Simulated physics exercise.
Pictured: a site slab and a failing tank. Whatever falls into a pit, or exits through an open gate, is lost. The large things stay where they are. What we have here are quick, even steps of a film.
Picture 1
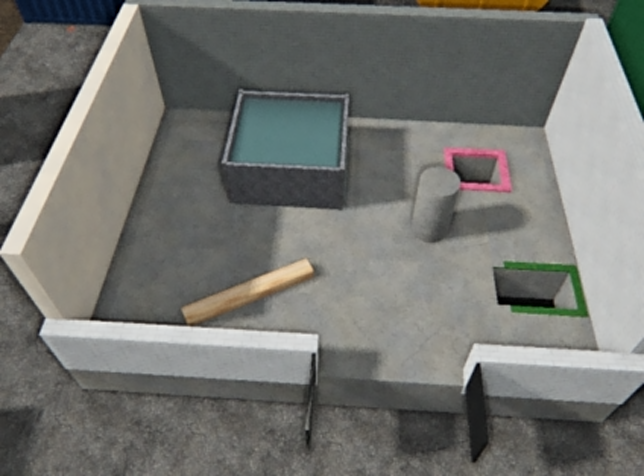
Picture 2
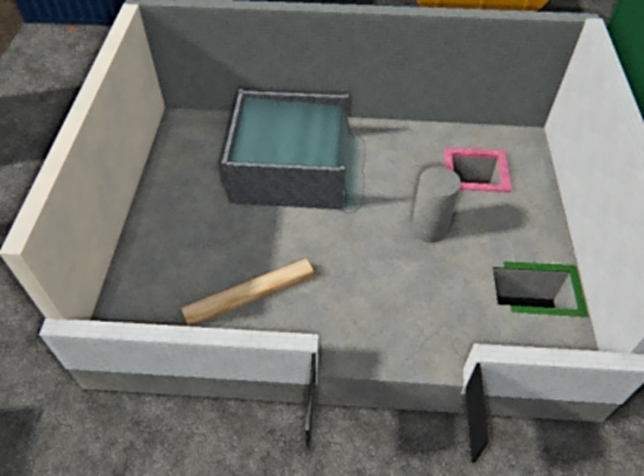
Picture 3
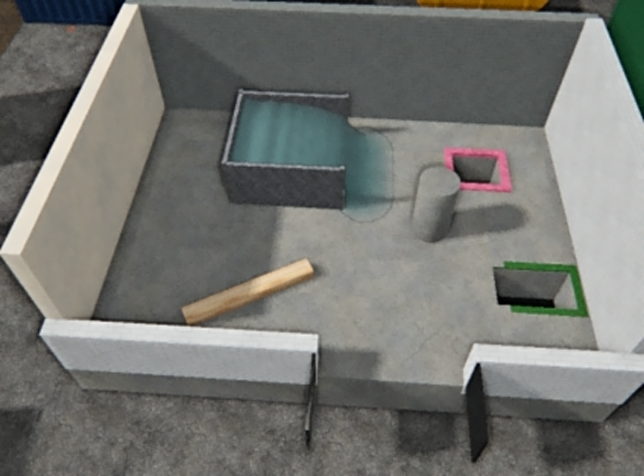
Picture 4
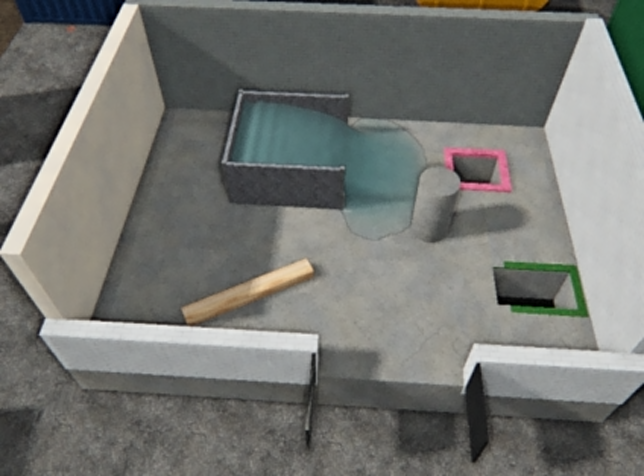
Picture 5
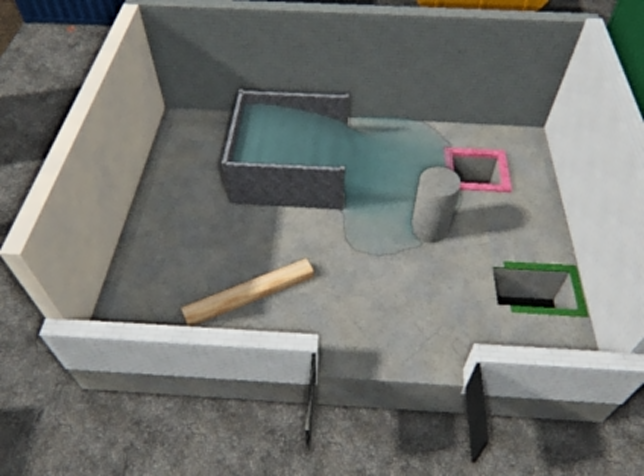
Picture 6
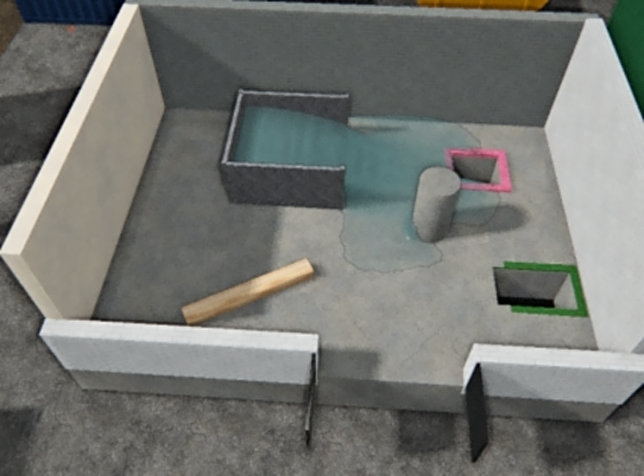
At the start, a square tank of still, teal water sits on a grey walled slab with a wooden beam, a cylinder and two outlined holes. Water then pours from the tank's right side, spreads across the floor, and flows around the cylinder, reaching the pink-edged hole.
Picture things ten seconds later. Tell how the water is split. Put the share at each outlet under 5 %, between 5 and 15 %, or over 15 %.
In the end the gate claims an in-between share - five to fifteen per cent. The pink pit claims a heavy share - exceeding fifteen per cent. The green pit claims a heavy share - exceeding fifteen per cent.
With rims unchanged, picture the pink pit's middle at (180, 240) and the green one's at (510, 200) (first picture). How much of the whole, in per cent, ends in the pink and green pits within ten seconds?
Per cent: Pink 0, green 60.
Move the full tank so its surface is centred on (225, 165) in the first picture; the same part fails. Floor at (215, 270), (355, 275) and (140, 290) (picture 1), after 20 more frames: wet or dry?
Spot 1 unwetted, spot 2 wetted, spot 3 unwetted.
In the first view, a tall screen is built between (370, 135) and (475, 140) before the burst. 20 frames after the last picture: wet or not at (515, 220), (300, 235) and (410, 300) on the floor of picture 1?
Same order as asked - soaked, unsoaked, soaked.
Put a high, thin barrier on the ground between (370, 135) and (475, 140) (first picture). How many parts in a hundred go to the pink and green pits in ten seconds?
The pink pit takes 45 per cent and the green pit 25 per cent.
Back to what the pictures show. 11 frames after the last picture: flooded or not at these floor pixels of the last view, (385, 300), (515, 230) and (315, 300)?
Points in order - 1: Inundated; 2: Inundated; 3: Unwetted.
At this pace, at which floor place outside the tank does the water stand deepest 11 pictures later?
At about (542, 137).
A moment on, water covers 35 % of the floor; the gate 0 %, the pink pit 9 %, the green pit 0 %.
Next, water covers 45 % of the floor; the gate 1 %, the pink pit 17 %, the green pit 2 %.
Then, water covers 50 % of the floor; the gate 3 %, the pink pit 27 %, the green pit 10 %.
Later, water covers 55 % of the floor; the gate 6 %, the pink pit 32 %, the green pit 25 %.
In the end, water covers 45 % of the floor; the gate 9 %, the pink pit 33 %, the green pit 34 %.
